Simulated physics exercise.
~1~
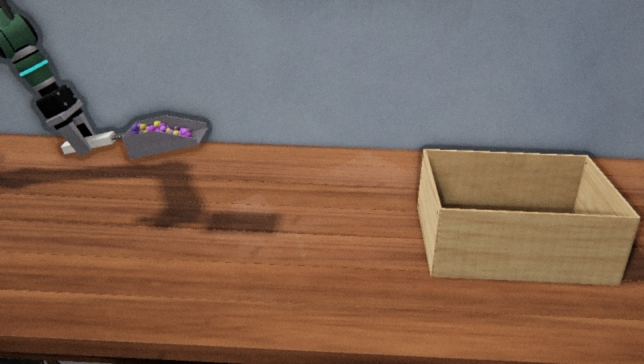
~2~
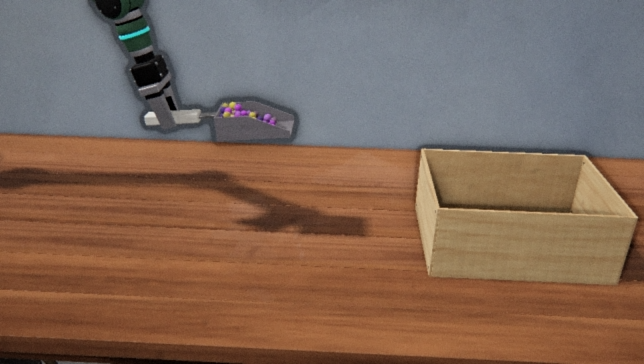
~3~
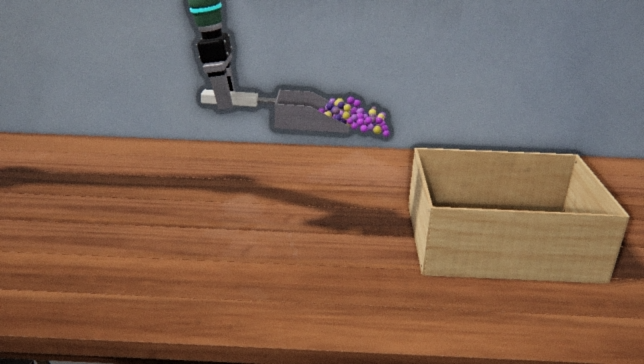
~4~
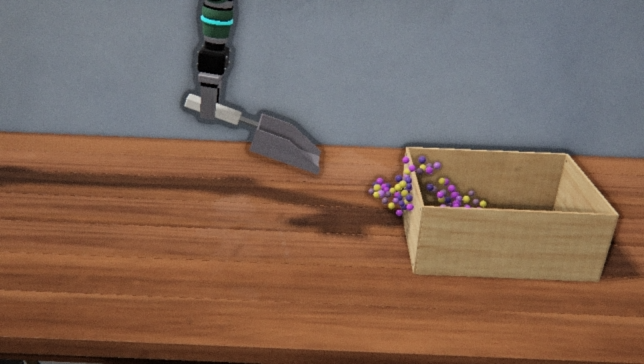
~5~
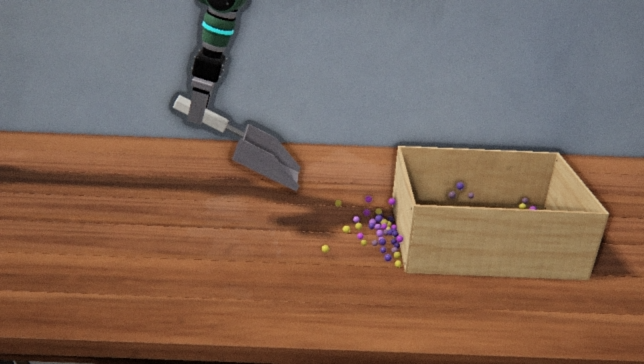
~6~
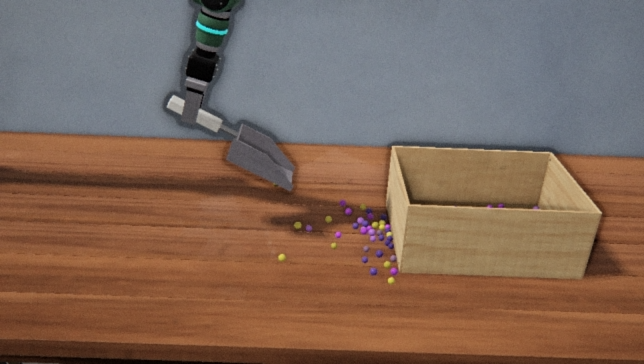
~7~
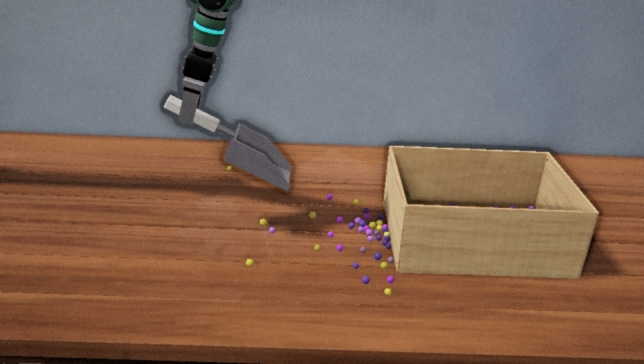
A robotic arm holding a grey scoop heaped with small purple and yellow balls moves right above a wooden table, seen from the front and slightly above against a blue-grey wall. An open, pale wooden box stands on the right. As the scoop nears the box, the balls slide forward off its open front. The arm draws back slightly left and tips the scoop downward while the balls fall around the box's left wall. Some land inside, but many drop outside and scatter leftward across the table. The emptied scoop hangs tilted and still.
